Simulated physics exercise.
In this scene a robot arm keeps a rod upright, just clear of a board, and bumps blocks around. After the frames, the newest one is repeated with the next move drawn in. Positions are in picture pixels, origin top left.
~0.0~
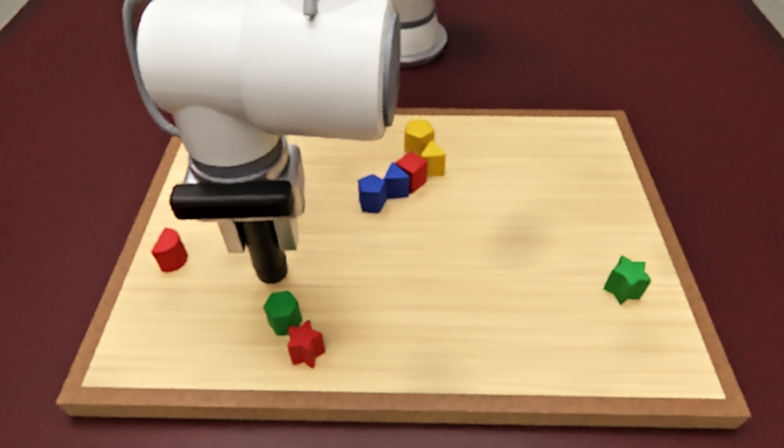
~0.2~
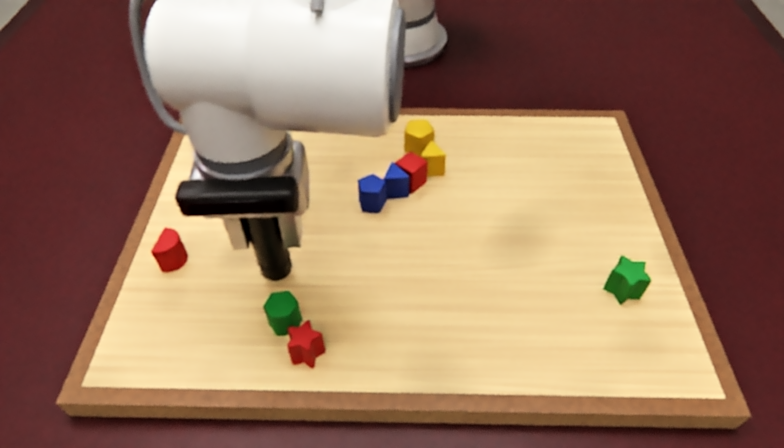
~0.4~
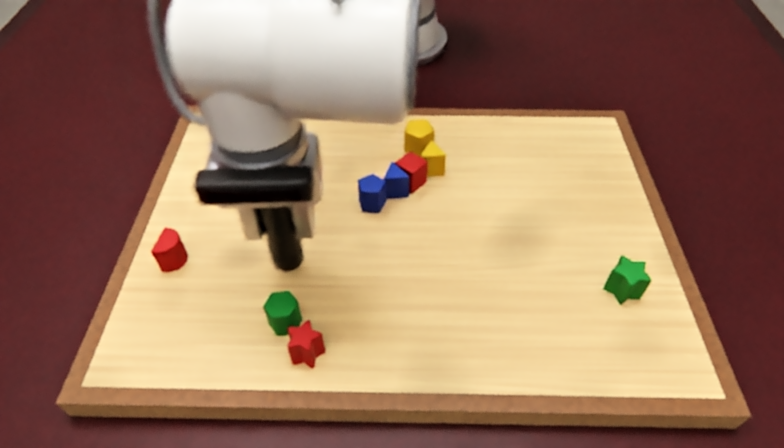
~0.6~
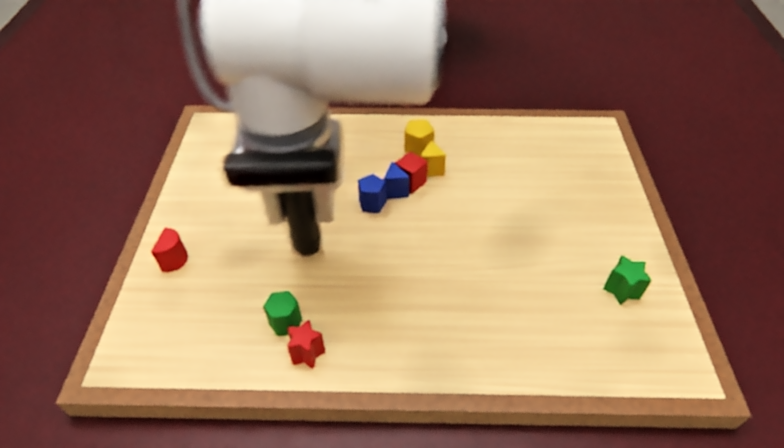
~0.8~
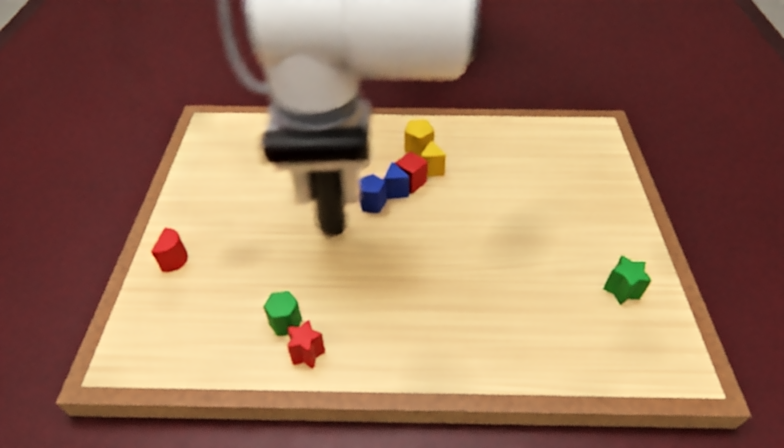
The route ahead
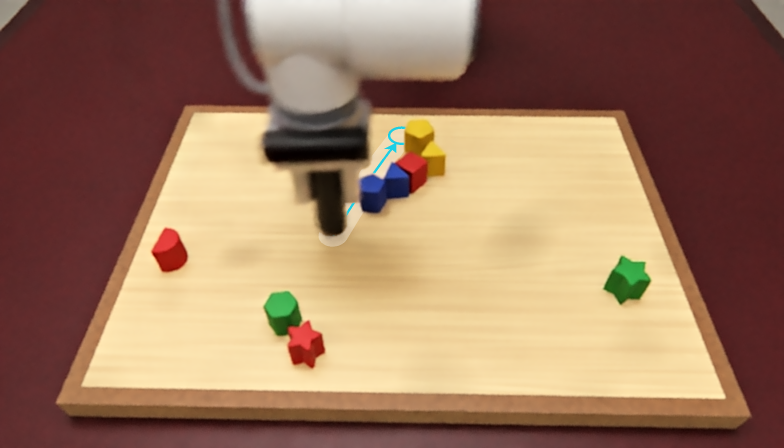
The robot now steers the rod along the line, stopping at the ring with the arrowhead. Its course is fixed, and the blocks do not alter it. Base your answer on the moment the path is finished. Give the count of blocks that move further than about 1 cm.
In total, two blocks get moved by over 1 cm.
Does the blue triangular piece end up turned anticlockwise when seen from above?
Yes - that is the case.
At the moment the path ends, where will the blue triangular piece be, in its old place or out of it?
My prediction: It moves.
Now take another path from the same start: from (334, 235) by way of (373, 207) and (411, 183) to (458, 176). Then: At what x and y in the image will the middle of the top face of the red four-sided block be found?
Its top centre lands on (463, 126).
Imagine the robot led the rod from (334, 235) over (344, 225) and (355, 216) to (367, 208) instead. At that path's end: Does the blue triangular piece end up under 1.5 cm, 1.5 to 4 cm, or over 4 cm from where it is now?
Range: 1.5 to 4 cm.
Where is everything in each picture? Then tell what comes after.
The first picture shows tip of the rod at (273, 272), middles of tops, blue pentagon at (371, 183), blue triangular piece at (395, 172), red four-sided block at (411, 161), yellow pentagon at (419, 127).
The second picture shows rod at (277, 269), nothing pushed.
The third picture shows rod at (288, 260), nothing pushed.
The fourth picture shows rod at (307, 245), nothing pushed.
The fifth picture shows rod at (332, 226), blue pentagon at (371, 183), blue triangular piece at (395, 172), red four-sided block at (411, 161), yellow pentagon at (419, 127).
The line goes in a line from (334, 235) to (402, 136).
On the path given first. One third of the way, rod at (357, 187); blue pentagon at (385, 178), turned 45° clockwise; blue triangular piece at (406, 171), turned 25° anticlockwise; red four-sided block at (415, 159), turned 15° anticlockwise.
Two thirds of the way, rod at (380, 155); blue pentagon at (386, 177), turned 50° clockwise; blue triangular piece at (407, 172), turned 25° anticlockwise; red four-sided block at (415, 159), turned 15° anticlockwise.
At the end, rod at (402, 127); blue pentagon at (386, 177), turned 50° clockwise; blue triangular piece at (407, 172), turned 25° anticlockwise; red four-sided block at (415, 159), turned 15° anticlockwise; yellow pentagon at (423, 126).
